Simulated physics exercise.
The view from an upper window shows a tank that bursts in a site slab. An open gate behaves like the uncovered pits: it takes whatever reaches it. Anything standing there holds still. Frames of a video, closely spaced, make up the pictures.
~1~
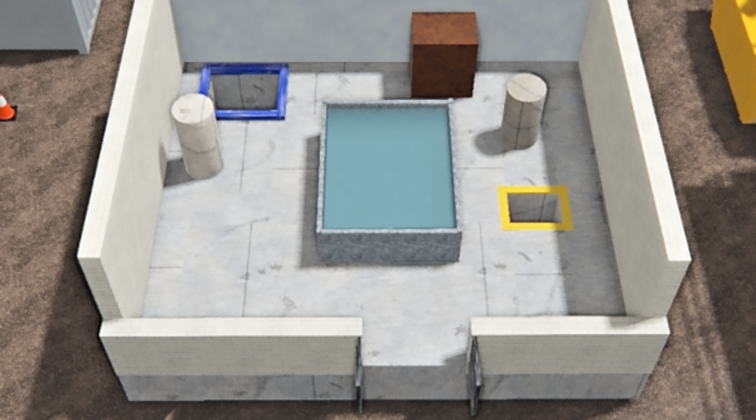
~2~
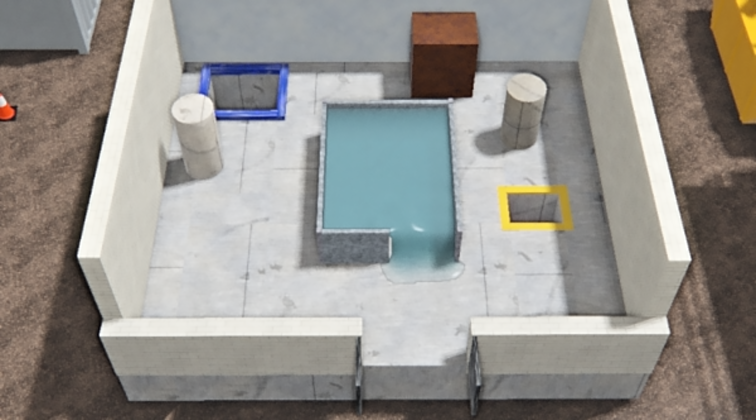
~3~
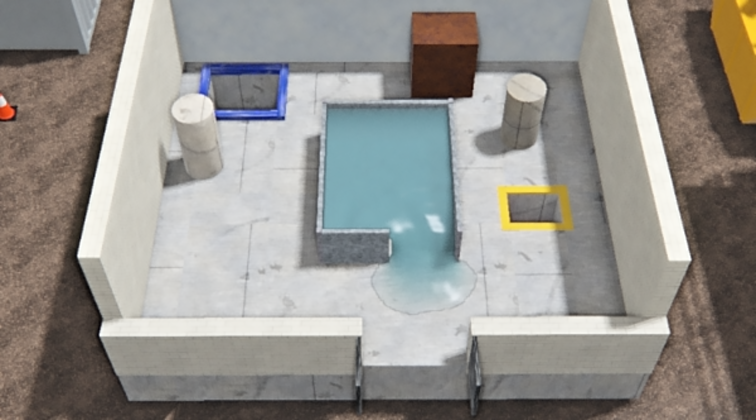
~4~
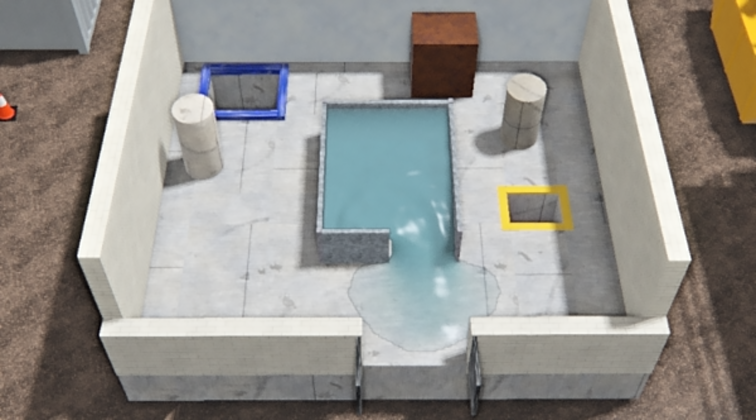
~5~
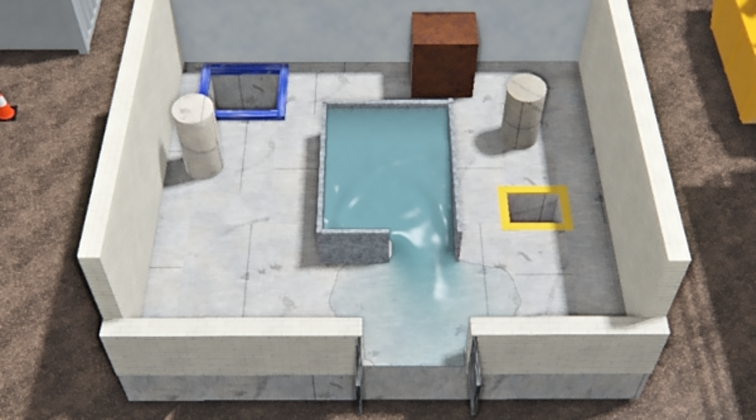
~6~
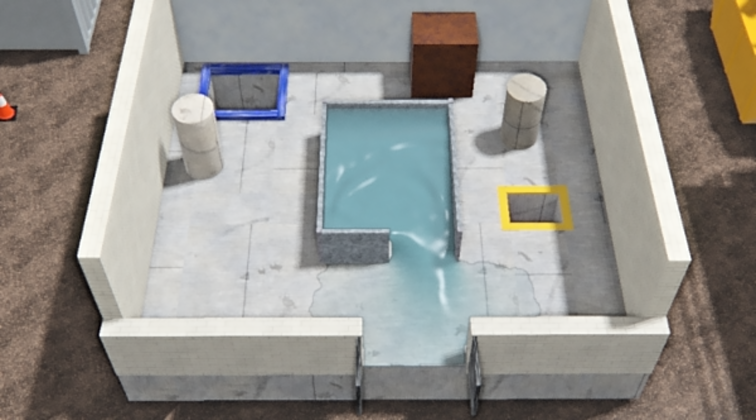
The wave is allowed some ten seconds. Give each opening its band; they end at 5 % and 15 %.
My prediction: The gate is likely to claim a large share past fifteen per cent. The blue pit is likely to claim a small share beneath five per cent. The yellow pit is likely to claim a middle share of five to fifteen per cent.
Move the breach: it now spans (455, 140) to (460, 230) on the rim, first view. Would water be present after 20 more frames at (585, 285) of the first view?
Short answer - sodden.
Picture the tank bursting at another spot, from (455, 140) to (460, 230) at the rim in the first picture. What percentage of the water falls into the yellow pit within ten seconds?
About 45 percent ends up in the yellow pit, by my reckoning.
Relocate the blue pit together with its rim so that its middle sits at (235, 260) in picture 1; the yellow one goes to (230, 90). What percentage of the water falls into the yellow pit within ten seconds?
Share for yellow: 0 in a hundred.
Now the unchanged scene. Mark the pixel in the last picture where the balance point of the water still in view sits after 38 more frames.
Roughly (418, 214).
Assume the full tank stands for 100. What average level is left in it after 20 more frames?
I'd put it near 50 per cent.
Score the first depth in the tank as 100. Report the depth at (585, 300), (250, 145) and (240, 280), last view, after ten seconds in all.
I'd put them at close to 10 per cent, then 2 per cent, then 2 per cent.
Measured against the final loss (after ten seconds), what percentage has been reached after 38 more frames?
My guess would be around 75 percent.
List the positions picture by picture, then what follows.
In the first frame, the water tank at (388, 167) is whole and still.
In the second frame, the front is at (389, 273), out from the gap at (422, 249).
In the third frame, the front is at (394, 303), out from the gap at (422, 251).
In the fourth frame, water pours out at (422, 252) and has run to a hidden place.
In the fifth frame, the front is at a hidden place, out from the gap at (422, 251).
In the sixth frame, water pours out at (422, 251) and has run to a hidden place.
A moment on, water covers 15 % of the floor; the gate 7 %, the blue pit 0 %, the yellow pit 0 %.
Next, water covers 25 % of the floor; the gate 16 %, the blue pit 0 %, the yellow pit 0 %.
Then, water covers 40 % of the floor; the gate 26 %, the blue pit 0 %, the yellow pit 1 %.
Later, water covers 50 % of the floor; the gate 38 %, the blue pit 0 %, the yellow pit 5 %.
In the end, water covers 65 % of the floor; the gate 47 %, the blue pit 0 %, the yellow pit 10 %.
